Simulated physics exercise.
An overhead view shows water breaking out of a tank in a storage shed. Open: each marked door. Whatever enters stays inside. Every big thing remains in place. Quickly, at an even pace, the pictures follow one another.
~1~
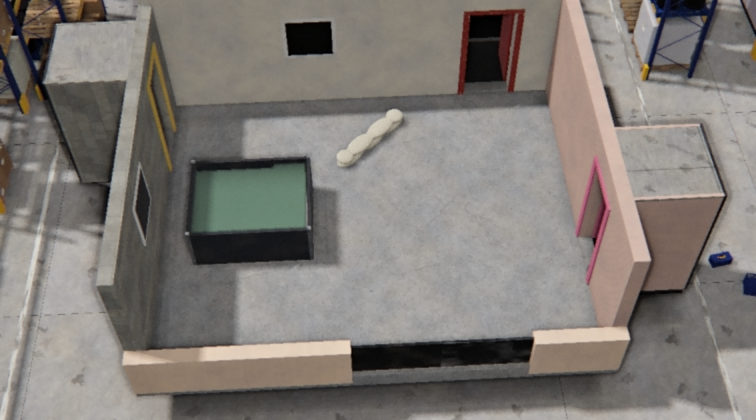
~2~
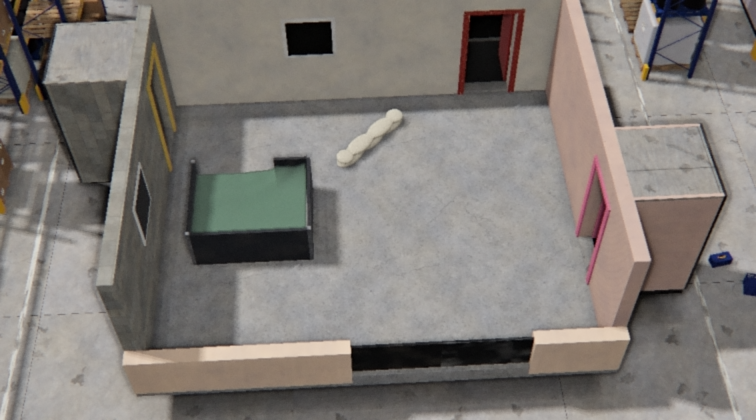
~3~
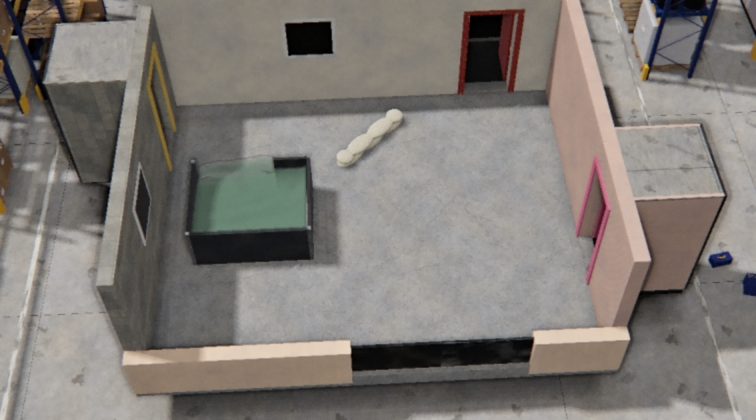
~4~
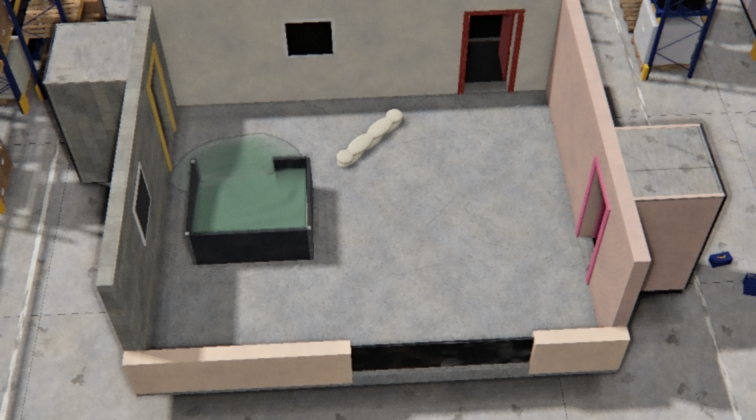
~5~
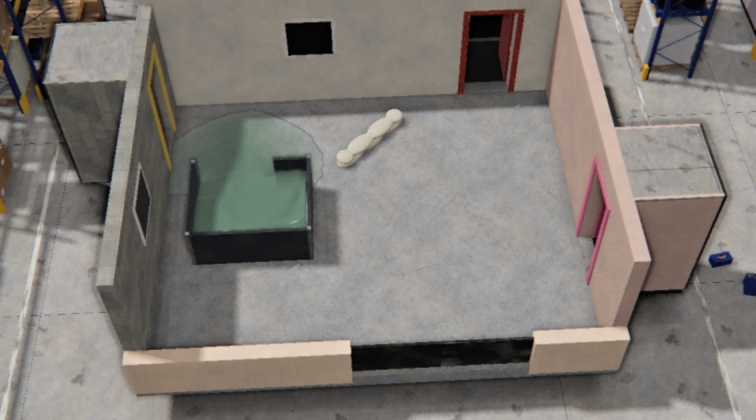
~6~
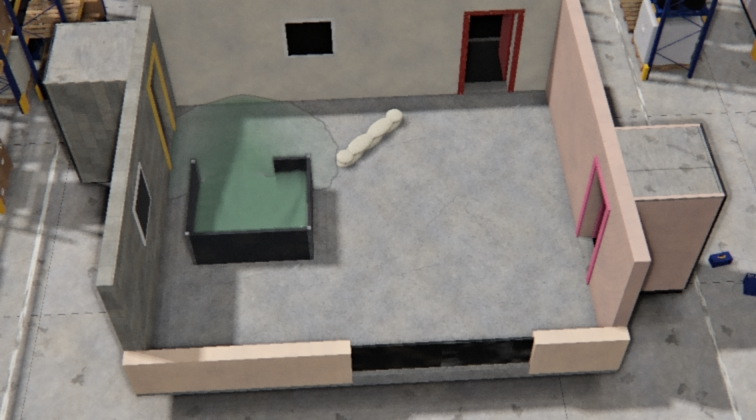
Green water pours through a gap in the open tank's far side and spreads outward.
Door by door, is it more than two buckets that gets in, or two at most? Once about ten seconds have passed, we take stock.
Result: The red door will keep to two buckets; the yellow door will go over two buckets; the pink door will keep to two buckets.
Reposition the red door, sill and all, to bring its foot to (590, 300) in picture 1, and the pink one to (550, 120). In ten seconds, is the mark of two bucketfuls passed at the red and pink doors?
My take: The red door stays inside the limit while the pink door exceeds the limit.
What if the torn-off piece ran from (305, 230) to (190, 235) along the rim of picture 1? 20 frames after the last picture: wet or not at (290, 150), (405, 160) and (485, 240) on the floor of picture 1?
Going through them one by one, I'd say high and dry, then high and dry, then waterlogged.
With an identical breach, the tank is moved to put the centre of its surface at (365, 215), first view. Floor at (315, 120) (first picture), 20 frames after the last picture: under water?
Well, it ends up swamped there.
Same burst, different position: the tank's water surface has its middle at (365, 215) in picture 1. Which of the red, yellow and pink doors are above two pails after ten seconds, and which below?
Red door: Overshoots the limit. Yellow door: Overshoots the limit. Pink door: Misses the threshold.
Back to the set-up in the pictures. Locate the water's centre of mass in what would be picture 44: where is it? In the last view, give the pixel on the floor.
Near (321, 175).
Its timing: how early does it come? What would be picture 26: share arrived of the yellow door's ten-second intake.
Share by then: About 90 in a hundred.
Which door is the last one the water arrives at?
My answer is the one in pink.
A moment on, water covers 15 % of the floor; the red door not reached, the yellow door under two buckets in, the pink door not reached.
Next, water covers 20 % of the floor; the red door not reached, the yellow door over two buckets in, the pink door not reached.
Then, water covers 35 % of the floor; the red door wet at the sill, nothing in, the yellow door far over two buckets in, the pink door not reached.
Later, water covers 60 % of the floor; the red door wet at the sill, nothing in, the yellow door far over two buckets in, the pink door wet at the sill, nothing in.
In the end, water covers 95 % of the floor; the red door under two buckets in, the yellow door far over two buckets in, the pink door wet at the sill, nothing in.
